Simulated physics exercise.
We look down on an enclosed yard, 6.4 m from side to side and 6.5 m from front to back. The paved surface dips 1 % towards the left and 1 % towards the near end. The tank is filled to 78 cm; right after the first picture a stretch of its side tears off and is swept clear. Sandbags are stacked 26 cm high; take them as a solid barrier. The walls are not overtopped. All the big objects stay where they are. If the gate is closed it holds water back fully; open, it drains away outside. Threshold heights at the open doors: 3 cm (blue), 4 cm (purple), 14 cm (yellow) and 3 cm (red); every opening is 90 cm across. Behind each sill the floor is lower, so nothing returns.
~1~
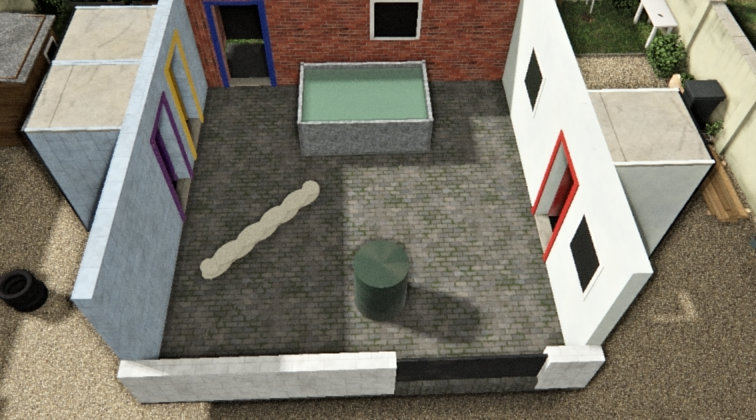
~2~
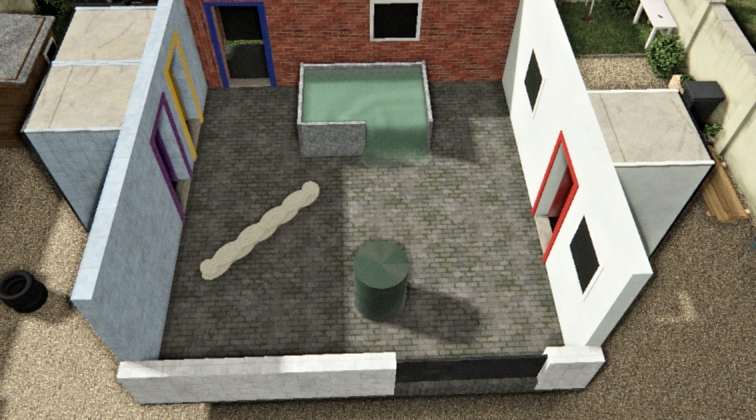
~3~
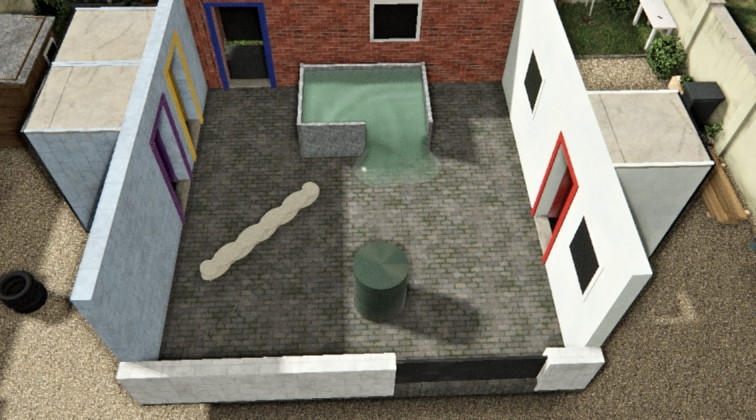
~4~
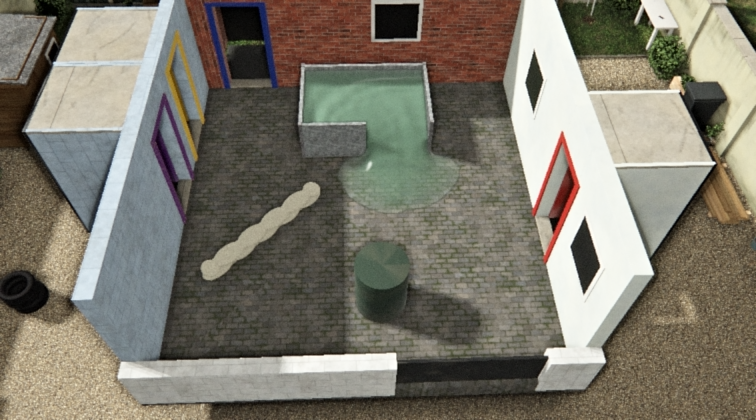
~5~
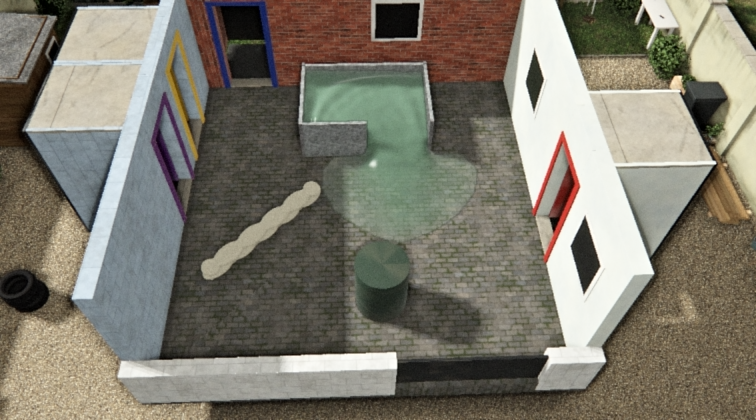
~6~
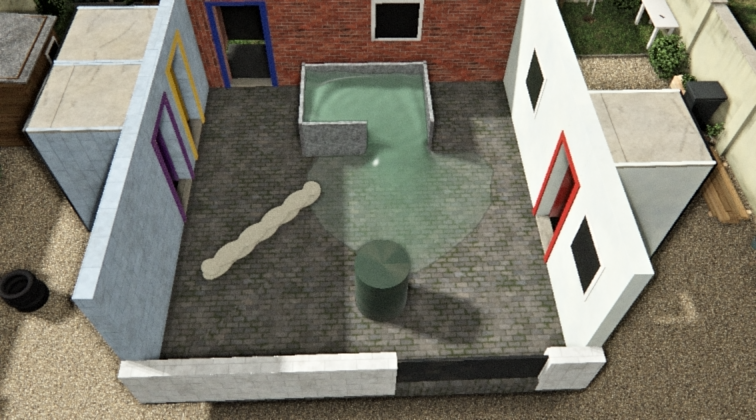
Walled paved yard, with greenish water pouring from a broken stone tank and fanning out across the paving around a green cylinder.
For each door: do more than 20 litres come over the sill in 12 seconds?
The water let in: At the blue door it exceeds the limit; at the purple door it keeps below the limit; at the yellow door it keeps below the limit; at the red door it passes the limit.
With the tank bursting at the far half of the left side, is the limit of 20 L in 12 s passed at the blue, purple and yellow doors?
Then: Blue above, purple above, yellow past it.
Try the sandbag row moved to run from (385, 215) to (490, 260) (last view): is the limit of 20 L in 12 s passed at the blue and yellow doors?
Then: Blue above, yellow below.
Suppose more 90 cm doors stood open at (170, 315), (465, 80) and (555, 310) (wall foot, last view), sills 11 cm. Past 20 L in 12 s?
In turn: Past it, not over, above.
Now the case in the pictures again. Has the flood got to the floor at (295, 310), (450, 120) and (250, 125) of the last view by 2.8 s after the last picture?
In that order: Flooded, not reached, dry.
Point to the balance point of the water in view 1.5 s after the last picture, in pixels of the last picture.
Around (393, 189).
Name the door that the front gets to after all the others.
The blue one.
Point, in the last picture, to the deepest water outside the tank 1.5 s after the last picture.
Near (566, 366).
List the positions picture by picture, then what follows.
The tank at (364, 94) is whole and still, 78 cm deep, in the first frame.
Water pours out at (396, 141) and has run 0.7 m, to (431, 154); typically 10 cm deep outside, 78 cm at the tank's back, in the second frame.
Water pours out at (396, 143) and has run 0.9 m, to (368, 183); typically 13 cm deep outside, 78 cm at the tank's back, in the third frame.
Water pours out at (397, 145) and has run 1.4 m, to (386, 210); typically 10 cm deep outside, 71 cm at the tank's back, in the fourth frame.
Water pours out at (397, 144) and has run 2.0 m, to a hidden place; typically 7 cm deep outside, 65 cm at the tank's back, in the fifth frame.
Water pours out at (397, 144) and has run 2.7 m, to (418, 267); typically 5 cm deep outside, 67 cm at the tank's back, in the sixth frame.
Then, 0.7 s after the last picture water covers 40 % of the floor and is deepest (39 cm) near (408, 160); blue door not reached, purple door not reached, yellow door not reached, red door 4 cm at the sill, 0 L in.
Then, 1.5 s after the last picture water covers 50 % of the floor and is deepest (55 cm) near (566, 366); blue door not reached, purple door not reached, yellow door not reached, red door 11 cm at the sill, 33 L in.
Then, 2.8 s after the last picture water covers 60 % of the floor and is deepest (28 cm) near (462, 370); blue door not reached, purple door not reached, yellow door not reached, red door 8 cm at the sill, 80 L in.
Then, 6.3 s after the last picture water covers 85 % of the floor and is deepest (20 cm) near (172, 297); blue door 6 cm at the sill, 1 L in, purple door 4 cm at the sill, 1 L in, yellow door 4 cm at the sill, 0 L in, red door 10 cm at the sill, 200 L in.
Then, 11.3 s after the last picture water covers 95 % of the floor and is deepest (16 cm) near (156, 381); blue door 6 cm at the sill, 61 L in, purple door 3 cm at the sill, 1 L in, yellow door 8 cm at the sill, 0 L in, red door 6 cm at the sill, 256 L in.
